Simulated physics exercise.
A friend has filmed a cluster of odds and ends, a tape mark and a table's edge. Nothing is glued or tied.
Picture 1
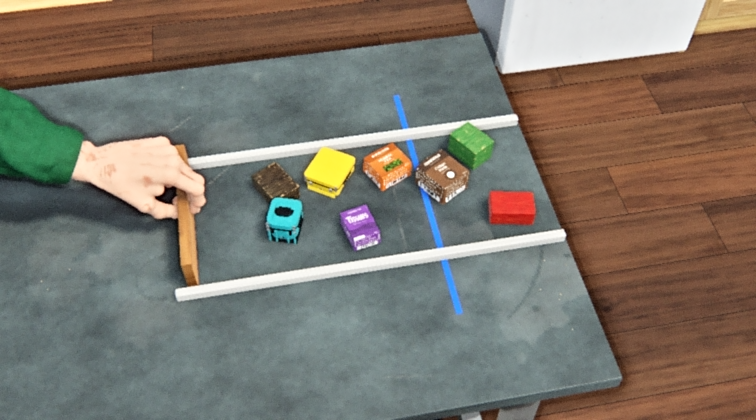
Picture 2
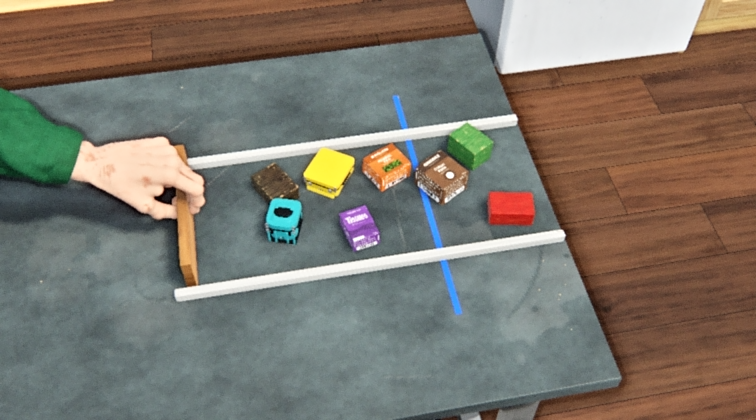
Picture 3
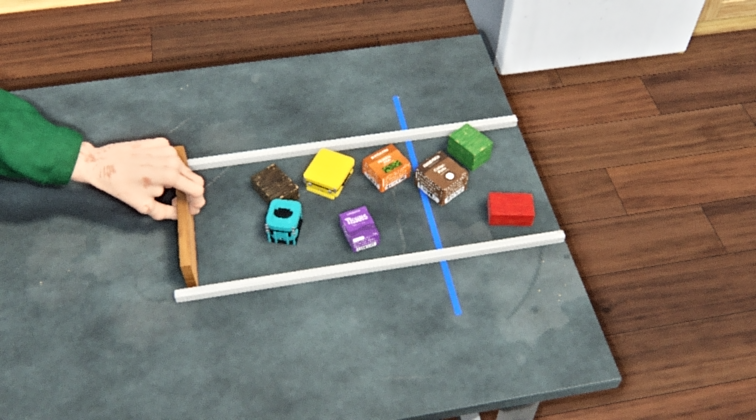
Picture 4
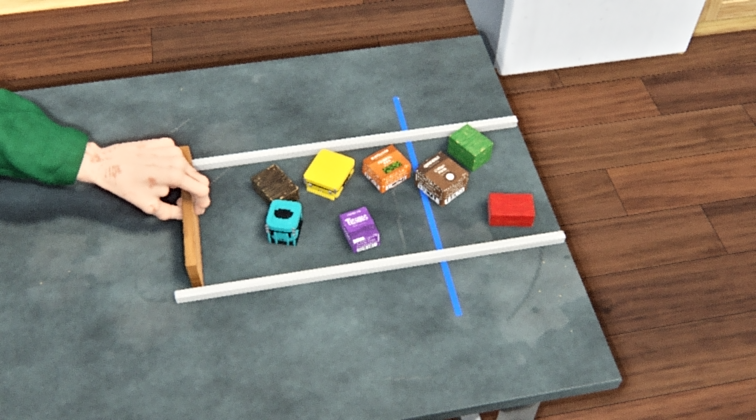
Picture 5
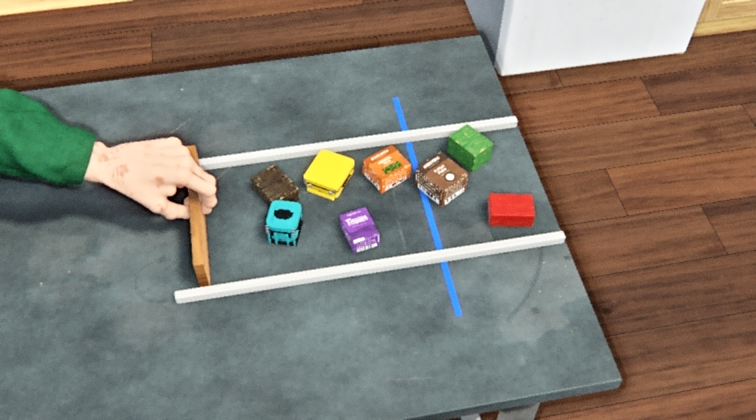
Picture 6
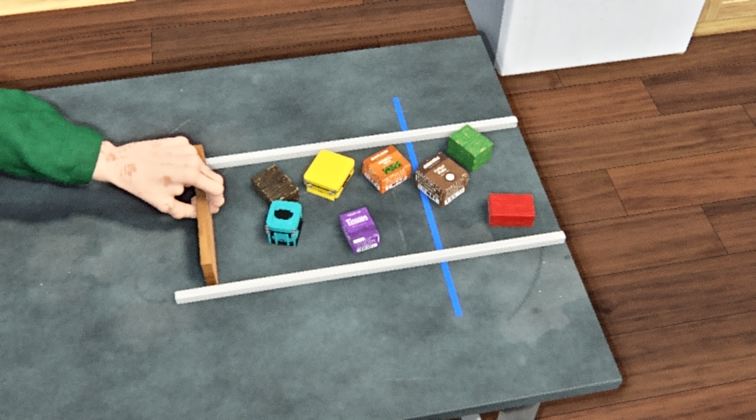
A hand slides a wooden board slightly right toward colourful blocks that stay still.
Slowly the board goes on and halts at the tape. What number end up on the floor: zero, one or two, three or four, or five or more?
The number that fall off is zero.
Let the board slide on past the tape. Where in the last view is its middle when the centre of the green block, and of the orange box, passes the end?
For the green block at (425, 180), for the orange box at (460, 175).
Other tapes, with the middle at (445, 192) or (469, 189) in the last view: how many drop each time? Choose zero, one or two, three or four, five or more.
For each place: One to two; one to two.
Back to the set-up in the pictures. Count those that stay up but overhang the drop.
Overhanging: 1.
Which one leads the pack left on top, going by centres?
Foremost is the green block.
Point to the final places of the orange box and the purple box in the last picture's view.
Near (490, 138) and (456, 234).
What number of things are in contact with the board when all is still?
The number is 3.
A little later, none off yet; red block at rest near (511, 210); green block at rest near (470, 148); brown box at rest near (441, 179).
Next, none off yet; red block at rest near (510, 210); green block shifted about its own width near (498, 142); brown box moving near (448, 182).
When it is over, the number that fall off is zero.
